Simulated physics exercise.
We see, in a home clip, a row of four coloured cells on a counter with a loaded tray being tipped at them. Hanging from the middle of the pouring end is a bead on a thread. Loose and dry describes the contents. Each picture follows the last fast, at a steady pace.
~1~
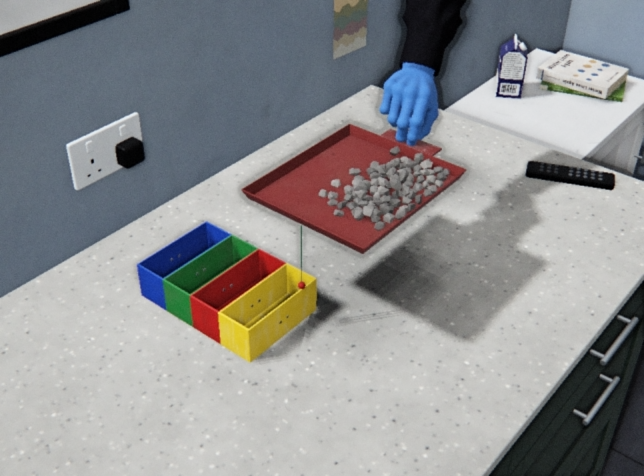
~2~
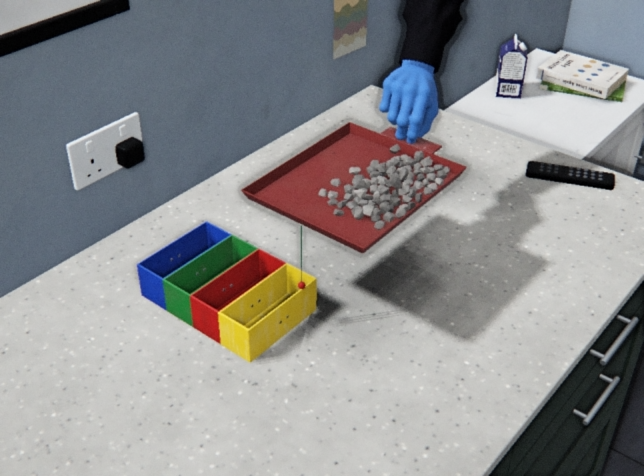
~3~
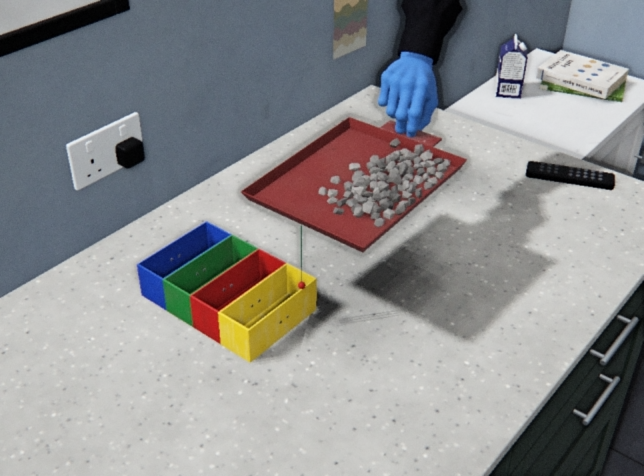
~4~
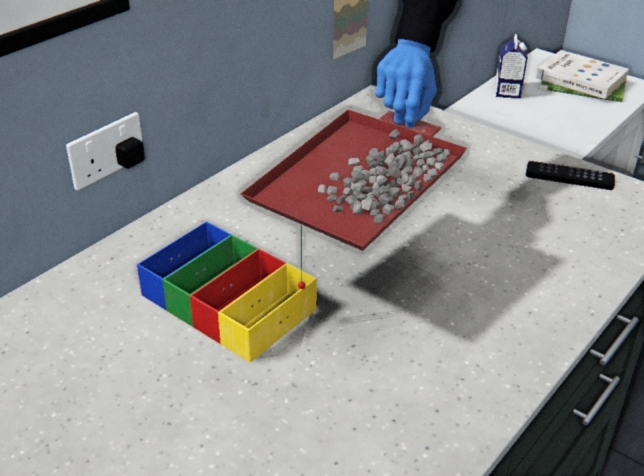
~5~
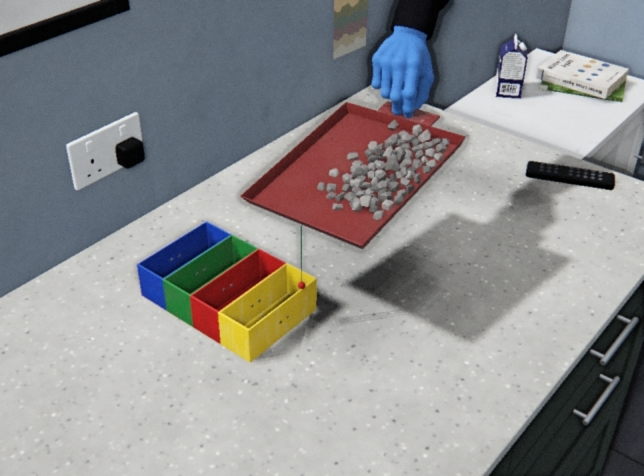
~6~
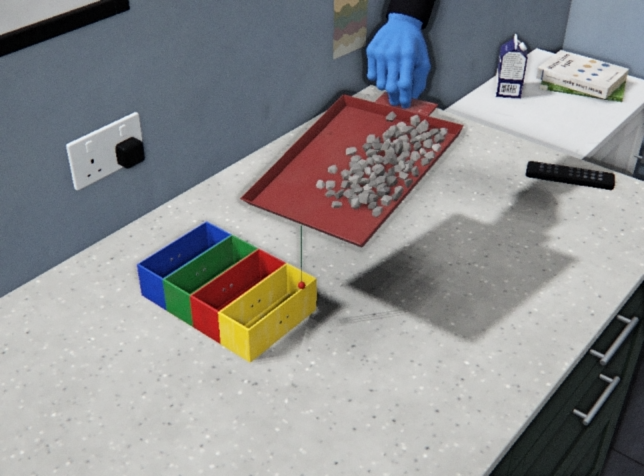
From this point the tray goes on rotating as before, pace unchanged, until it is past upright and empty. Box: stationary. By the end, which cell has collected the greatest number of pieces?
The red cell has collected the most.
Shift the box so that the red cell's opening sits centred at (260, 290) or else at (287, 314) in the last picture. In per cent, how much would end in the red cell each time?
About 40 per cent, then about 10 per cent.
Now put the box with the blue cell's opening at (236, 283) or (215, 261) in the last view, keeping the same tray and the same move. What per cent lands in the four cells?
Around 90 per cent for the first position, around 100 per cent for the second.
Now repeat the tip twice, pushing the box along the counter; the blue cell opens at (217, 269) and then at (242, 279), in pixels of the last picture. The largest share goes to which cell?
Green, and then blue.
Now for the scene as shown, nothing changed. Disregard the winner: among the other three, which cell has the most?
Next after the leader comes the yellow one.
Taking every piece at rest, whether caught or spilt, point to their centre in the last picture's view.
Roughly at pixel (235, 316).
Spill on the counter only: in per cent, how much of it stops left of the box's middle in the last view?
Left share: Close to 10 %.
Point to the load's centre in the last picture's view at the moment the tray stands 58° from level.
Somewhere around pixel (278, 211) in the last picture.
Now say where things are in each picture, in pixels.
In the first picture, corners of the pouring end near (248, 189) and (363, 244), level; middle of the load near (389, 186), bits of gravel; bead on its thread near (302, 285); blue cell near (152, 284); green cell near (178, 300); red cell near (206, 317); yellow cell near (235, 334).
In the second picture, corners of the pouring end near (248, 190) and (363, 244), level; middle of the load near (389, 184).
In the third picture, corners of the pouring end near (248, 191) and (363, 243), tipped barely, lowest at the left corner; middle of the load near (389, 180).
In the fourth picture, corners of the pouring end near (247, 193) and (362, 241), tipped a little, lowest at the left corner; middle of the load near (388, 173).
In the fifth picture, corners of the pouring end near (247, 195) and (361, 240), tipped a little, lowest at the left corner; middle of the load near (387, 167).
In the sixth picture, corners of the pouring end near (247, 196) and (360, 239), tipped clearly, lowest at the left corner; middle of the load near (386, 161); blue cell near (152, 284); green cell near (178, 300); red cell near (206, 317); yellow cell near (235, 334).
Shortly afterwards, tray tipped steeply; the bulk on the tray; only a few in the yellow cell; only a few in the red cell; near a quarter falling or outside the box.
Next, tray tipped right over; only a few on the tray; near half in the red cell; near a quarter in the yellow cell; a little in the green cell; near a quarter falling or outside the box.
Some moments later, tray tipped past a quarter turn; near half in the red cell; near a quarter in the yellow cell; a little in the green cell; a little falling or outside the box.
In the end, tray tipped past a quarter turn; near half in the red cell; near a quarter in the yellow cell; a little in the green cell; none at all in the blue cell; a little outside the box.
